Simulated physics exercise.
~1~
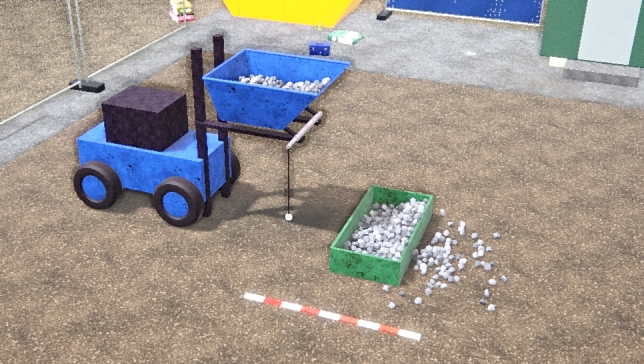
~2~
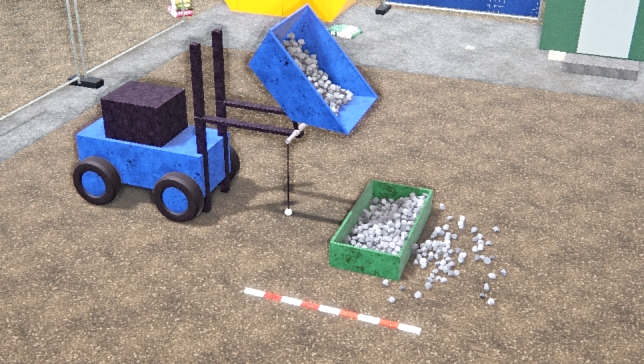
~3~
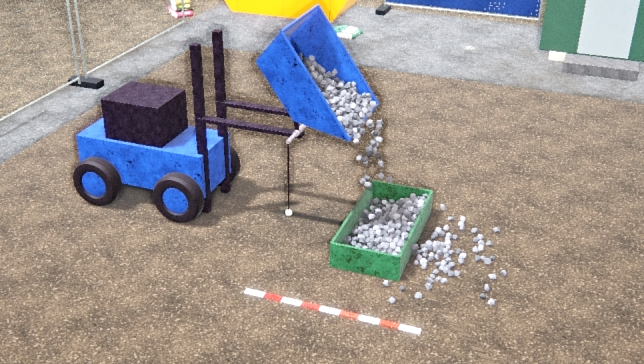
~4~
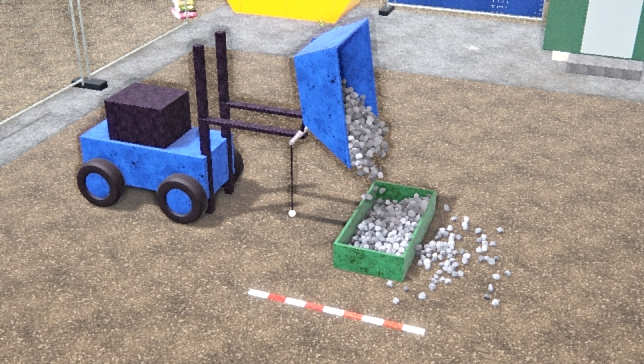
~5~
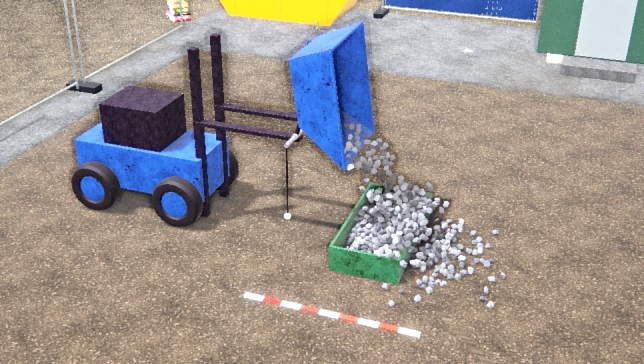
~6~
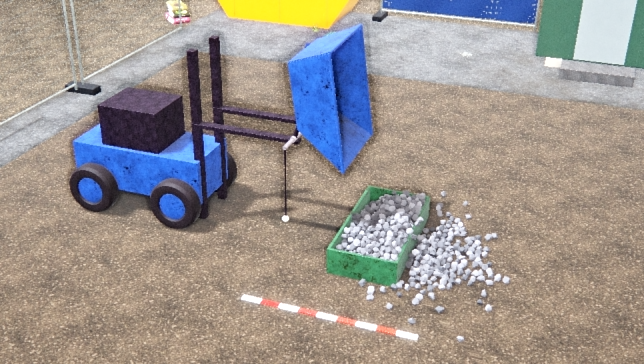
The clip opens on a blue forklift with a raised blue skip full of pale stones, beside a green bin that already holds a load, with some stones scattered on the ground to its right. The skip tips steeply forward toward the bin while the stones begin sliding to its lower edge. They spill over the lip and drop, first in a trickle, then in a thick stream as the skip swings nearly upright. The stones heap up in the bin and tumble over its right side. Finally the skip hangs empty and still, the bin is full, and a larger spread of stones lies beside it.
